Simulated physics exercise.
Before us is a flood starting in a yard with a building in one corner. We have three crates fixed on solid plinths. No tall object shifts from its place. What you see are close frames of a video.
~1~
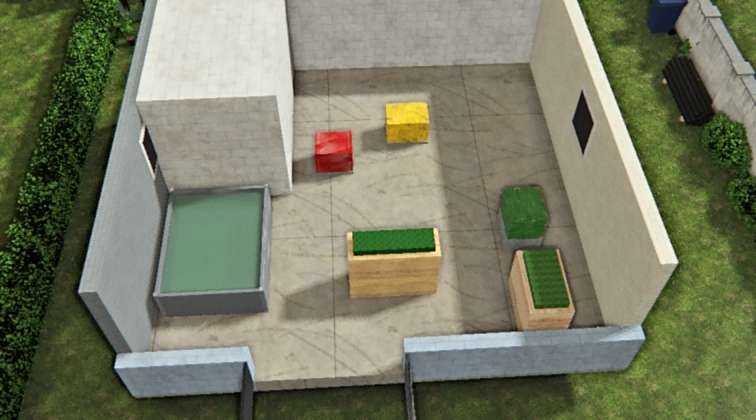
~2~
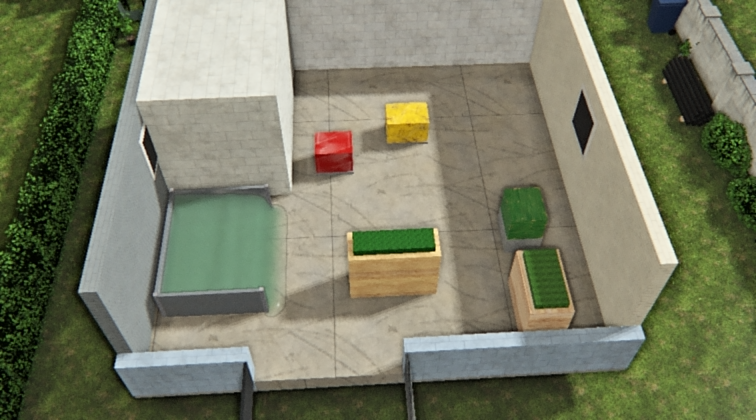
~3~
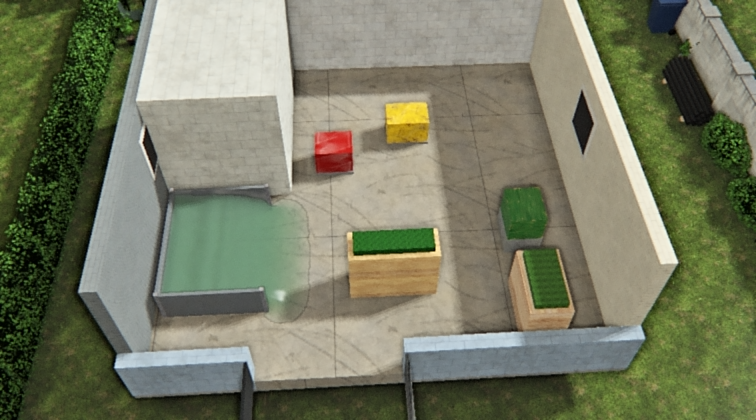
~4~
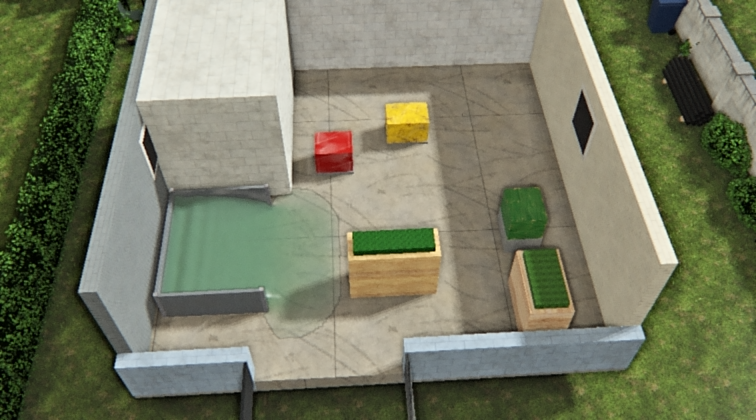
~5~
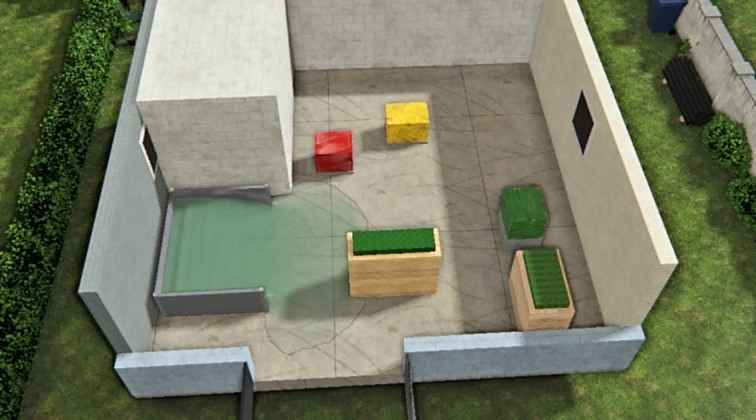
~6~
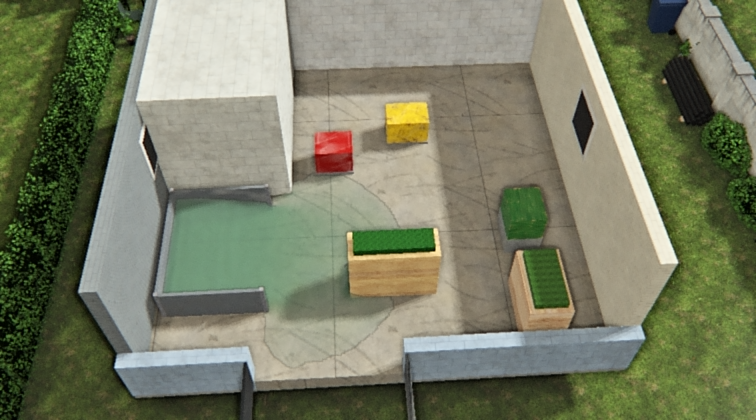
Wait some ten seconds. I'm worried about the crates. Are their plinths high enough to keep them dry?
At the end, the green crate has no water on it afterwards. The red crate has water on it afterwards. The yellow crate has water on it afterwards.
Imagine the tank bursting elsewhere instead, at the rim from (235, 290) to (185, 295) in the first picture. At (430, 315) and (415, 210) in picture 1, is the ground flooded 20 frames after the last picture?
Taking them in turn: Underwater, then left clear.
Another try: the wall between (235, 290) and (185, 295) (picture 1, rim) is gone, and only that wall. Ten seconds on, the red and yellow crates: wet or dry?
Taking them in turn, the red one is left untouched, and the yellow one is left untouched.
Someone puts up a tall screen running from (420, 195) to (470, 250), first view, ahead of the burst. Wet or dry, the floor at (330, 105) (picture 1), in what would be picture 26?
My call: Spared.
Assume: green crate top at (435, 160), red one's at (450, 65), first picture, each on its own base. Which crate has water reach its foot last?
The red-painted one.
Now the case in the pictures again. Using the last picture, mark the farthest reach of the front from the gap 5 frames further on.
About at (523, 262).
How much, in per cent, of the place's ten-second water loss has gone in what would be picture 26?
By my reckoning, 50 %.
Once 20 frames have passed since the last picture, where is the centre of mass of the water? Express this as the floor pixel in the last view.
It's close to (424, 228).
A moment on, water covers 35 % of the floor; the green crate water round its plinth, the red crate water round its plinth, the yellow crate not reached.
Next, water covers 50 % of the floor; the green crate water round its plinth, the red crate water round its plinth, the yellow crate water round its plinth.
Then, water covers 60 % of the floor; the green crate water round its plinth, the red crate water round its plinth, the yellow crate water round its plinth.
Later, water covers 75 % of the floor; the green crate water round its plinth, the red crate water round its plinth, the yellow crate water round its plinth.
In the end, water covers 90 % of the floor; the green crate stayed above the water, the red crate was topped, the yellow crate was topped.
